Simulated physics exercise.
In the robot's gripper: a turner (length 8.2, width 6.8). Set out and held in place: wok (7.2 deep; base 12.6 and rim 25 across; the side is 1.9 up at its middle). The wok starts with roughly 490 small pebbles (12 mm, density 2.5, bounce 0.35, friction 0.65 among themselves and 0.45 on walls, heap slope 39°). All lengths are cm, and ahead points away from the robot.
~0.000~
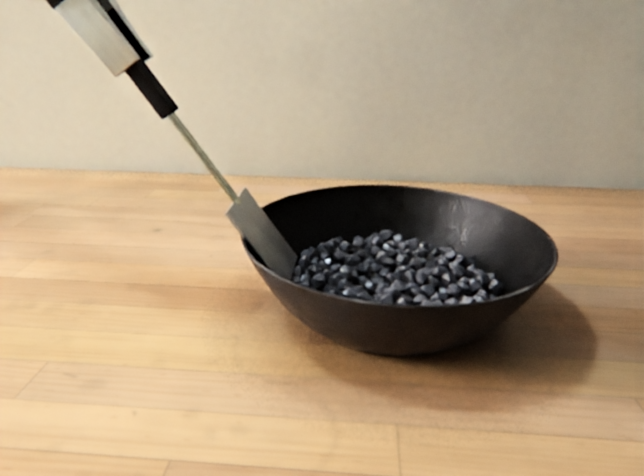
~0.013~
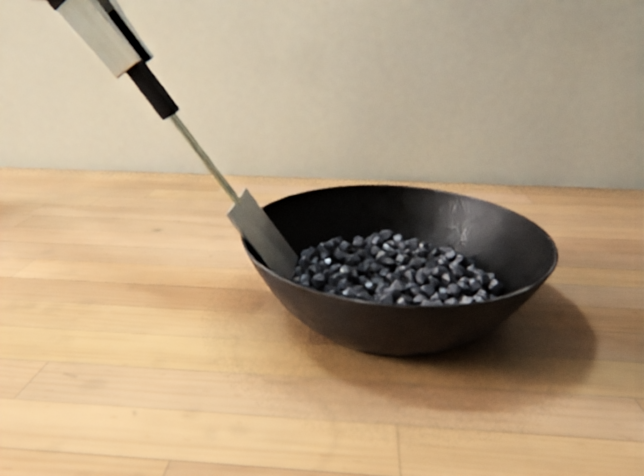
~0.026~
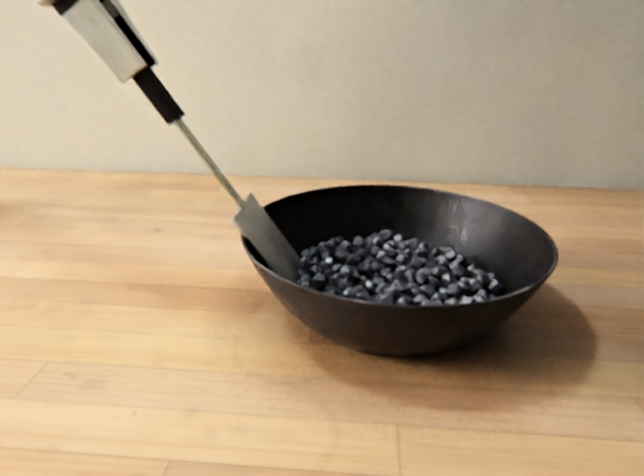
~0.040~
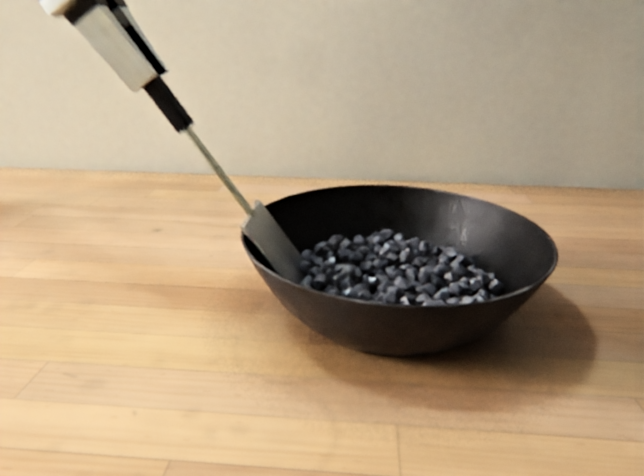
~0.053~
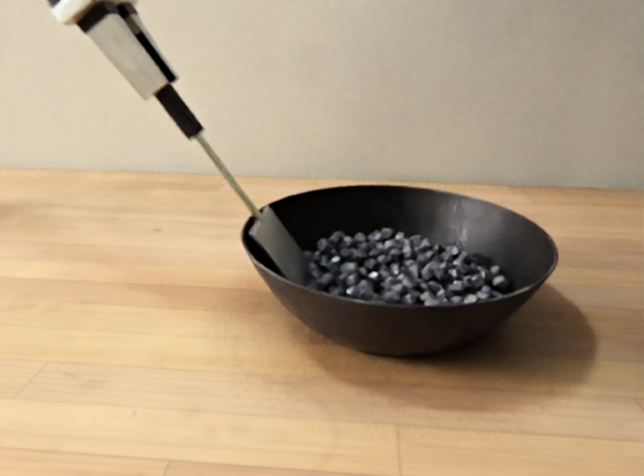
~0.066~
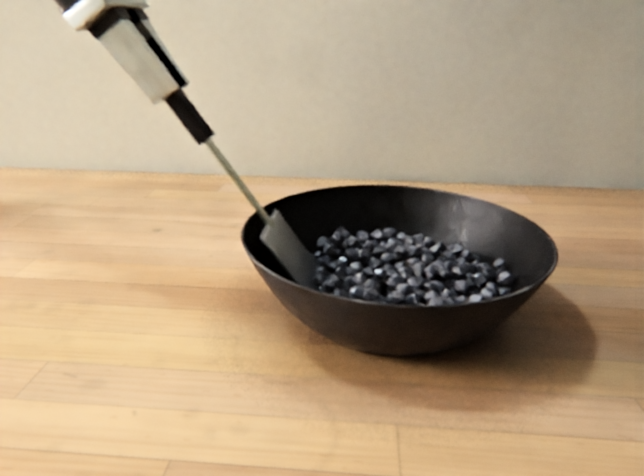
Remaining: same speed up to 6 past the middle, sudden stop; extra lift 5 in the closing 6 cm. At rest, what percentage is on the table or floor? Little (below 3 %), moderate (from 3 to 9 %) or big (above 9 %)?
Answer: Moderate; from 3 to 9 % of the small pebbles finish on the table or floor.
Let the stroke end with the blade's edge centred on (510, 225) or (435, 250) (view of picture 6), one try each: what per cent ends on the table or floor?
About 30 and 0 per cent.
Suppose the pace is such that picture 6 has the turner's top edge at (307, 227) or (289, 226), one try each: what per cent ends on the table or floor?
Some 25 and 15 per cent.
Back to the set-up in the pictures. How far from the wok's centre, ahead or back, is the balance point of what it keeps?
Roughly 4.0 cm ahead.
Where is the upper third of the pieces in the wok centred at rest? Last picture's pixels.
Around (489, 260).
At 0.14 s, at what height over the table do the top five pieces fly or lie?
Some 6 cm.
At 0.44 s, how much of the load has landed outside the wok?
Some 2 per cent.
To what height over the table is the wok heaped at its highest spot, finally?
Roughly 8.5 cm.
After 0.14 s, sloping 55°, highest piece 7 above the table; 489 in the wok.
After 0.21 s, sloping 55°, highest piece 7 above the table; 489 in the wok.
After 0.44 s, sloping 55°, highest piece 9 above the table; 466 in the wok, 11 on the table or floor, 12 on the blade or in flight.
After 1.49 s, sloping 55°, highest piece 8 above the table; 466 in the wok, 23 on the table or floor.
In the end, 466 in the wok, 23 on the table or floor. That is 5 % on the table or floor.
